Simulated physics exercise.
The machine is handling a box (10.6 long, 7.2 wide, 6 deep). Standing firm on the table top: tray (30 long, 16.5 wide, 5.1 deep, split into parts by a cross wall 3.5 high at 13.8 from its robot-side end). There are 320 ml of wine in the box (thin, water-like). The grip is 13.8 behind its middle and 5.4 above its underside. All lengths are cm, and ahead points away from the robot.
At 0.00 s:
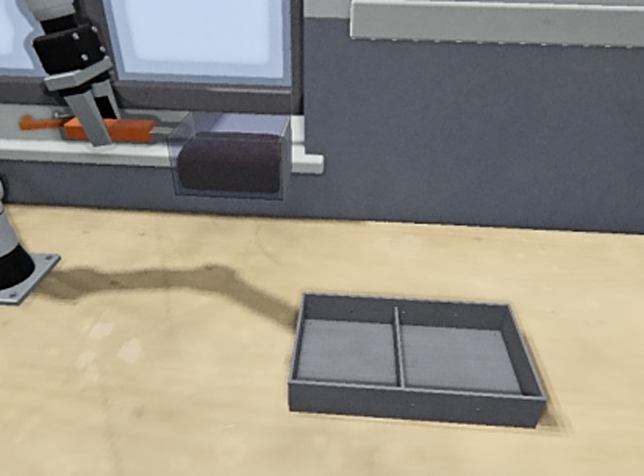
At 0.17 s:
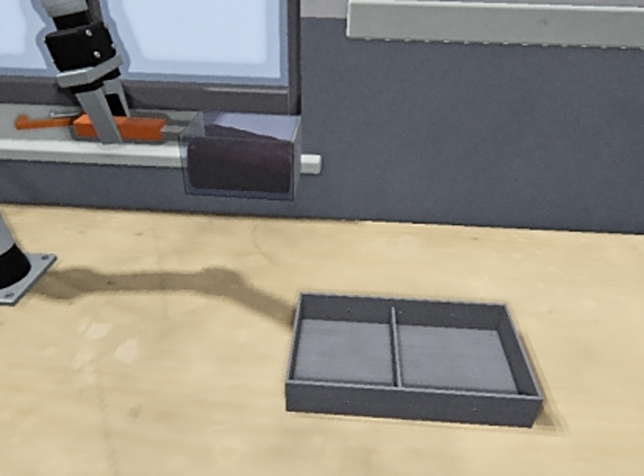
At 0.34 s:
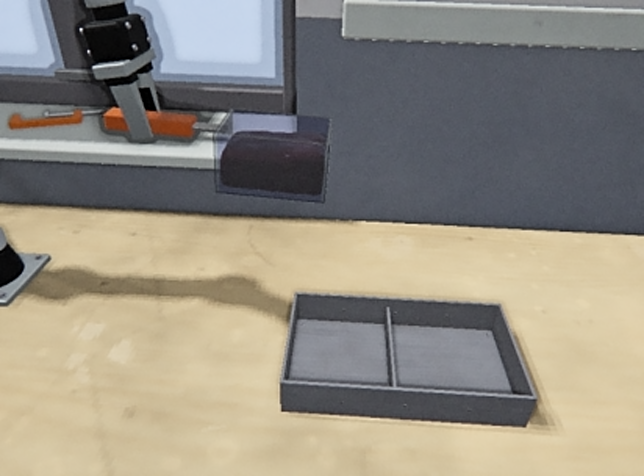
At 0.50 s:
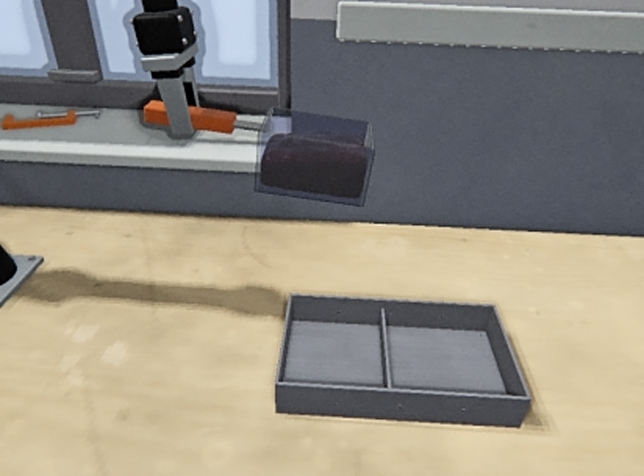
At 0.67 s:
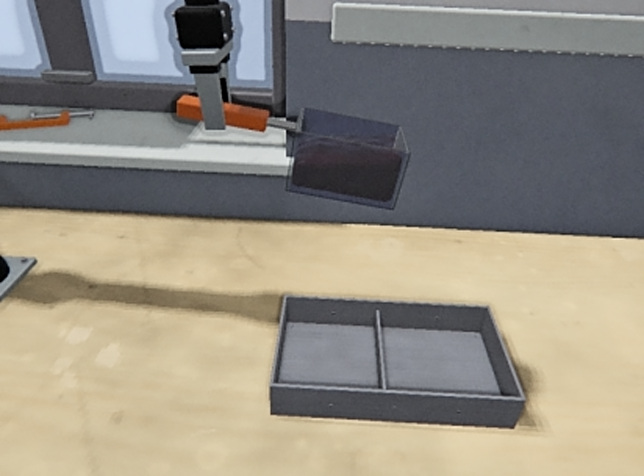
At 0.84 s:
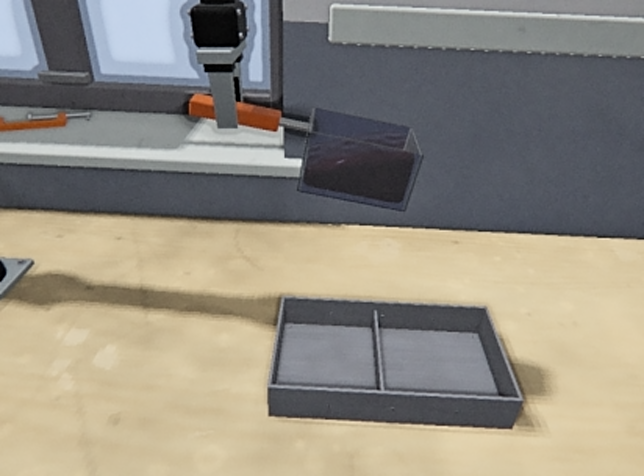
A robot arm gripping an orange handle carried a clear box of dark red wine to the right above a wooden table with a divided gray tray, the box gradually tilting forward.
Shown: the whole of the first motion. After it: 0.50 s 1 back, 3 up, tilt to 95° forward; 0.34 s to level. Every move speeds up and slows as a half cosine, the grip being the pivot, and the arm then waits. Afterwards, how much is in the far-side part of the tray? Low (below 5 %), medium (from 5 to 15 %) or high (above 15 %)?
Answer: Medium; from 5 to 15 % of the wine finishes in the far-side part of the tray.
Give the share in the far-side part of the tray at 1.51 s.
Near 2 %.
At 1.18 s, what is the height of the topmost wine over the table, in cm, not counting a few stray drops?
Up to some 23 cm.
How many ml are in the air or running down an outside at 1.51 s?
Some 25 ml.
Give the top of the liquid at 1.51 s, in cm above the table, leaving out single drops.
Up to some 27 cm.
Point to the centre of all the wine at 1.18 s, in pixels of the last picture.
Around (299, 258).
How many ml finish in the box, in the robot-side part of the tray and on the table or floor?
Roughly 40, 130, 120 ml.
By 1.18 s, tilted 74° forward, liquid up to 23 above the table; 180 ml in the box, 20 ml in the robot-side part, 120 ml in the air or running down outside.
By 1.51 s, tilted 47° forward, liquid up to 60 above the table; 125 ml in the robot-side part, 90 ml in the box, 70 ml on the table or floor, 10 ml in the far-side part, 25 ml in the air or running down outside.
By 1.88 s, level, liquid up to 50 above the table; 125 ml in the robot-side part, 95 ml on the table or floor, 45 ml in the box, 10 ml in the far-side part, 45 ml in the air or running down outside.
By 2.68 s, level, liquid up to 35 above the table; 125 ml in the robot-side part, 120 ml on the table or floor, 45 ml in the box, 25 ml in the far-side part.
Final state, 125 ml in the robot-side part, 120 ml on the table or floor, 45 ml in the box, 25 ml in the far-side part. That is 8 % in the far-side part of the tray.
